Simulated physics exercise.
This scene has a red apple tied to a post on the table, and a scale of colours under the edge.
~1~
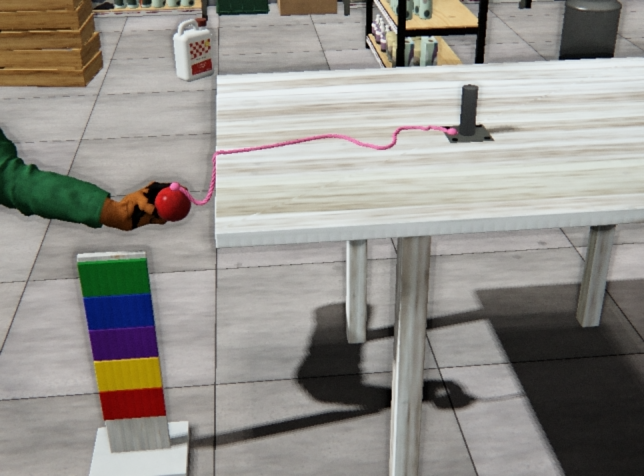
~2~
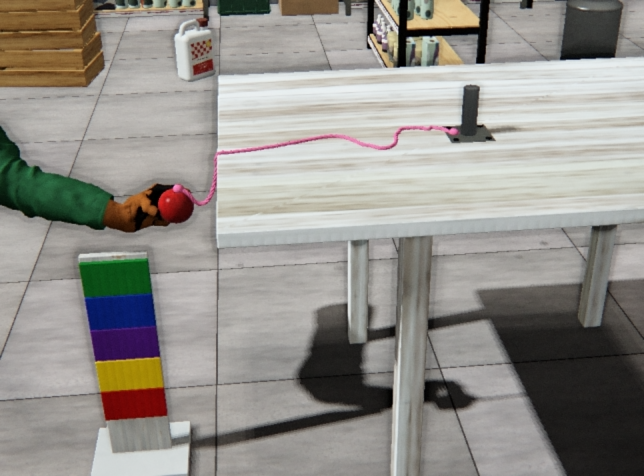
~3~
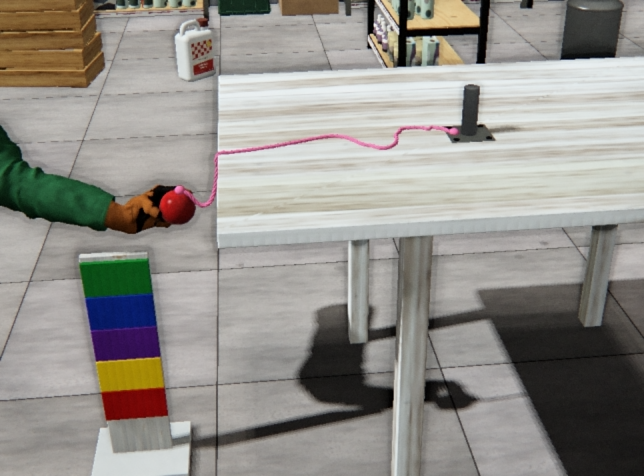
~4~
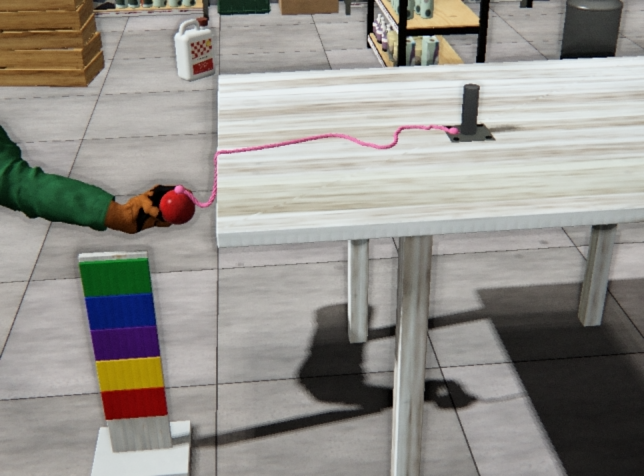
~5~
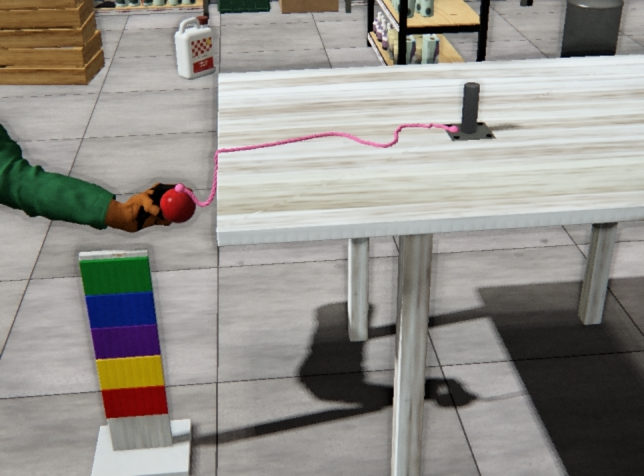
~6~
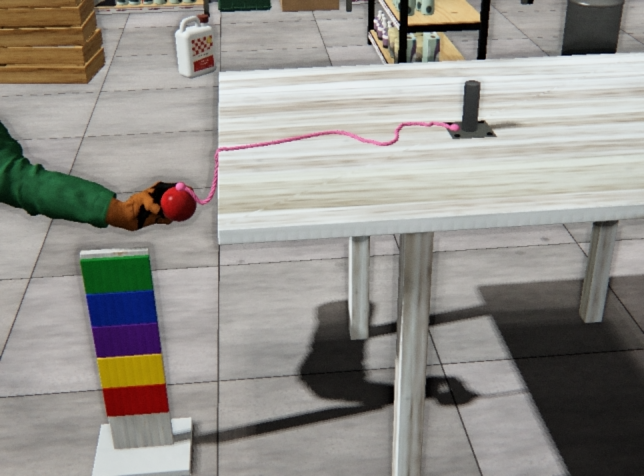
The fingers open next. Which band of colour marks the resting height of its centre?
The blue band marks it.
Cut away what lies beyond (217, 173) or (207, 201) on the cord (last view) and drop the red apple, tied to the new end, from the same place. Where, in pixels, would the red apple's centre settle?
Going through both, you get (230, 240) and then (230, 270).
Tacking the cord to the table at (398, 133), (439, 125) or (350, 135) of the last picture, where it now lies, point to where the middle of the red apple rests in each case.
Pixel spots, one per try: About (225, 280), (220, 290), (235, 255).
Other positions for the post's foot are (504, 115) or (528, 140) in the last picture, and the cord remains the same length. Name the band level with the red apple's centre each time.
It comes out green the first time and green the second time.
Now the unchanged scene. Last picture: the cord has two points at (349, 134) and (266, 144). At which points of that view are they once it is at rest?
The first at (291, 141), the second at (218, 165).
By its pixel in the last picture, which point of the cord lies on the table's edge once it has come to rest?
That spot is near (278, 142).
Soon after, apple near (204, 289); level with blue.
After that, apple near (263, 292); level with blue.
And then, apple near (222, 302); level with blue.
In the end, apple near (220, 301); level with blue. At blue.
